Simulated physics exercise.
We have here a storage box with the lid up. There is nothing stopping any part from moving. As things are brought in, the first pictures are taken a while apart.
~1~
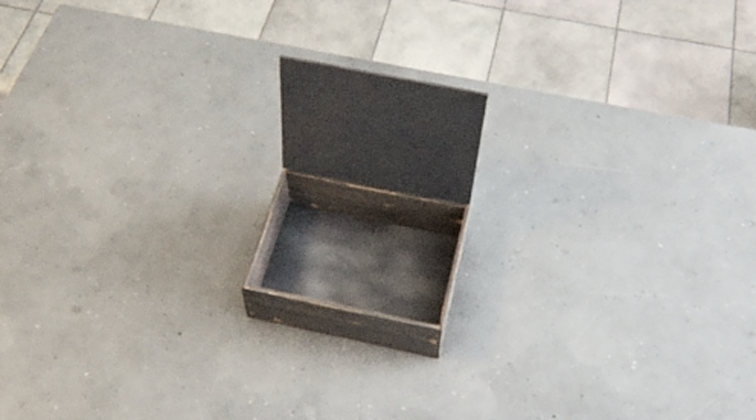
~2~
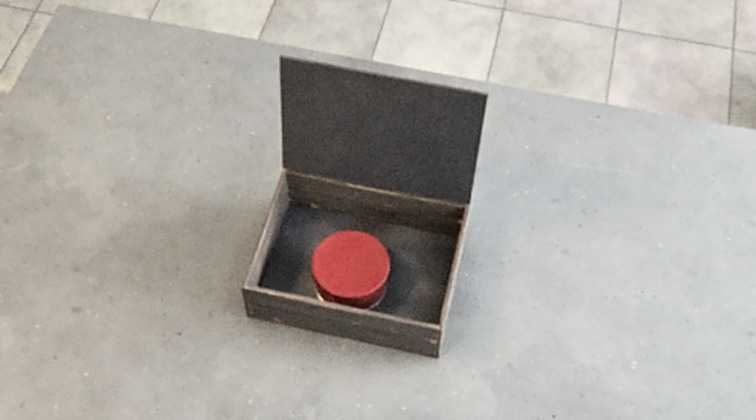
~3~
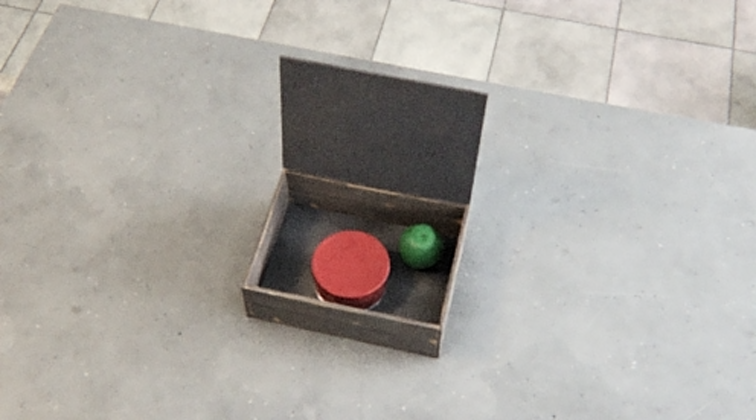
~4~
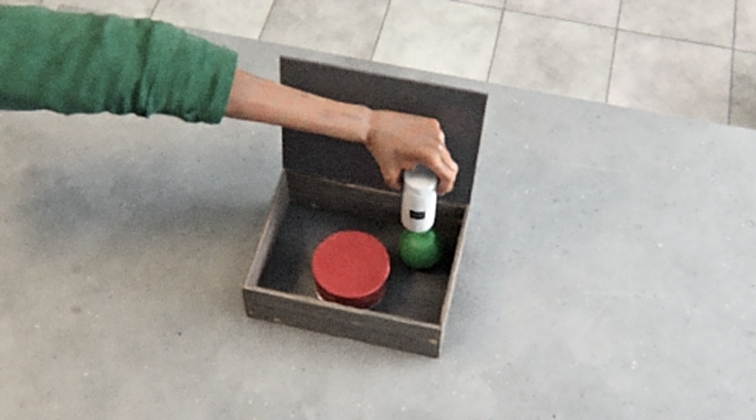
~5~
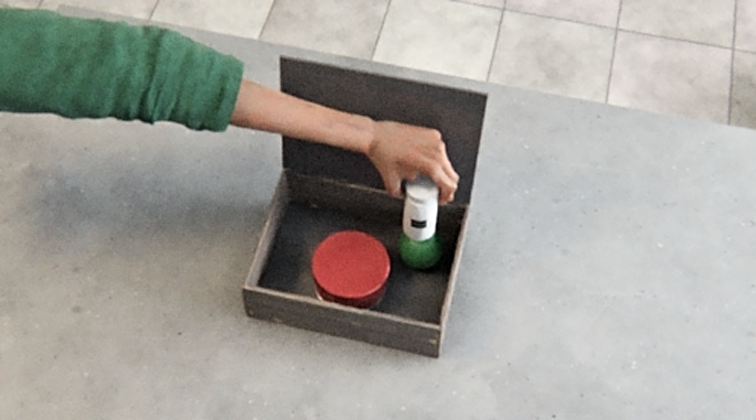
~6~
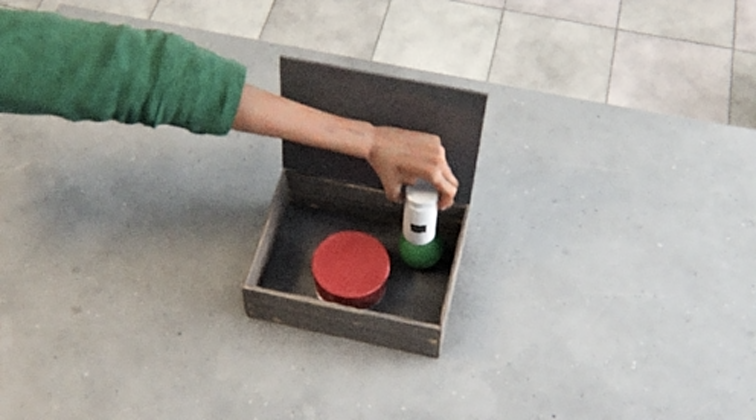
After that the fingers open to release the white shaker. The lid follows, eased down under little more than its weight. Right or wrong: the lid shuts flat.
Right.
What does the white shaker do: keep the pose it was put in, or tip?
The white shaker ends up leaning.
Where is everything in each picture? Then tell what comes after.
In the first frame, the last thing is not in view yet.
In the second frame, the last thing is not in view yet; red tub (351, 273).
In the third frame, the last thing is not in view yet; red tub (351, 273).
The fourth frame shows still above its spot; white shaker (419, 198); red tub (351, 273).
The fifth frame shows still above its spot; white shaker (421, 207); red tub (351, 273).
The sixth frame shows in place under the hand; white shaker (420, 212); red tub (351, 273).
Then, 0.60 s after the last picture, white shaker on its side near (340, 224).
Then, 1.50 s after the last picture, lid 66° above the rim; white shaker on its side near (332, 220); green apple rolled a little.
Then, 1.90 s after the last picture, lid 23° above the rim; white shaker on its side near (332, 219); green apple rolled a little.
At rest, lid shut; tipped over in the box, white shaker; the other 2 in place. Seen from the same camera at the end, white shaker near (332, 219).
